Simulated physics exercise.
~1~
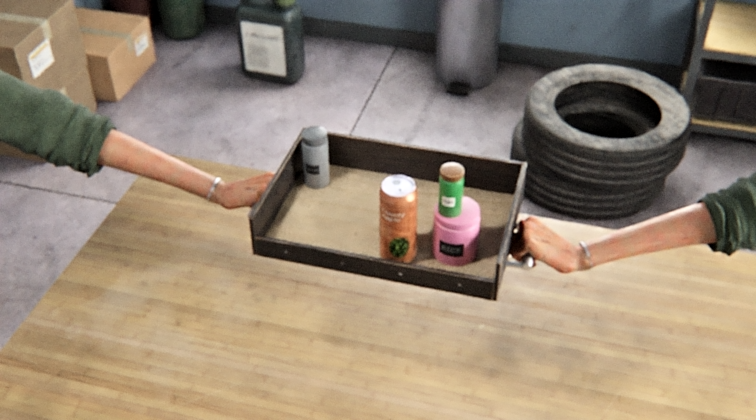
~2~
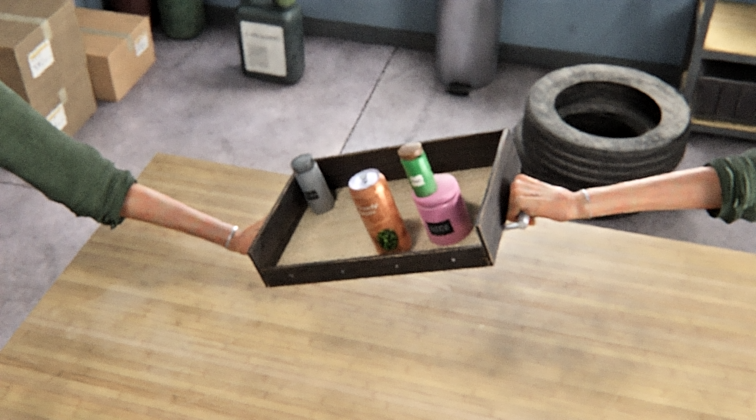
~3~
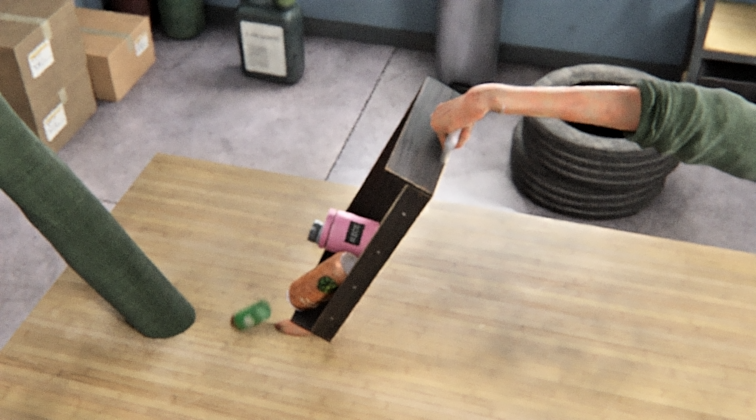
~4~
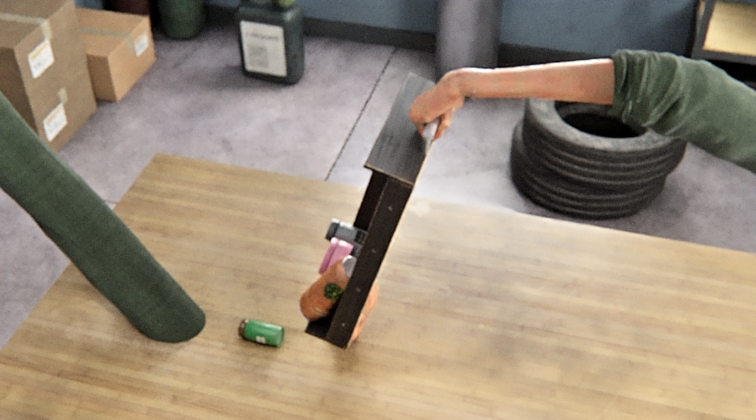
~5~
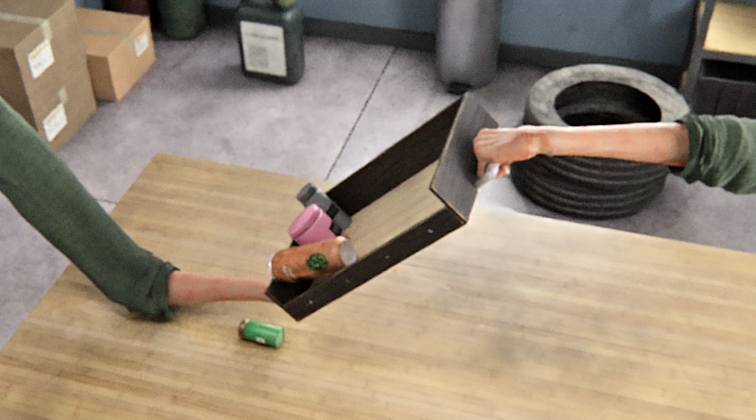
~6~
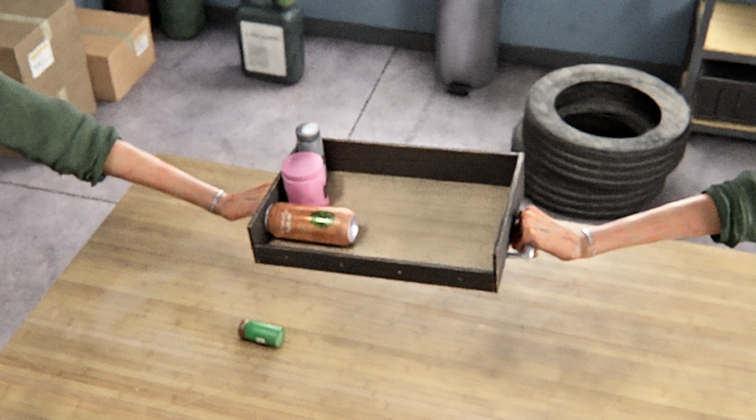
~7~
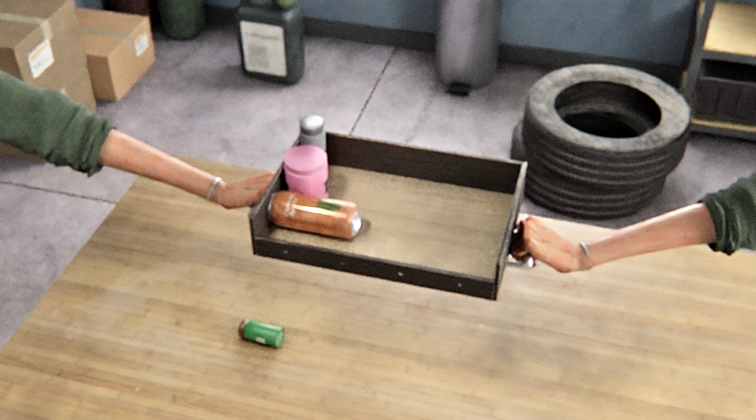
Two hands tip a crate steeply left, spilling the green shaker, then level it.
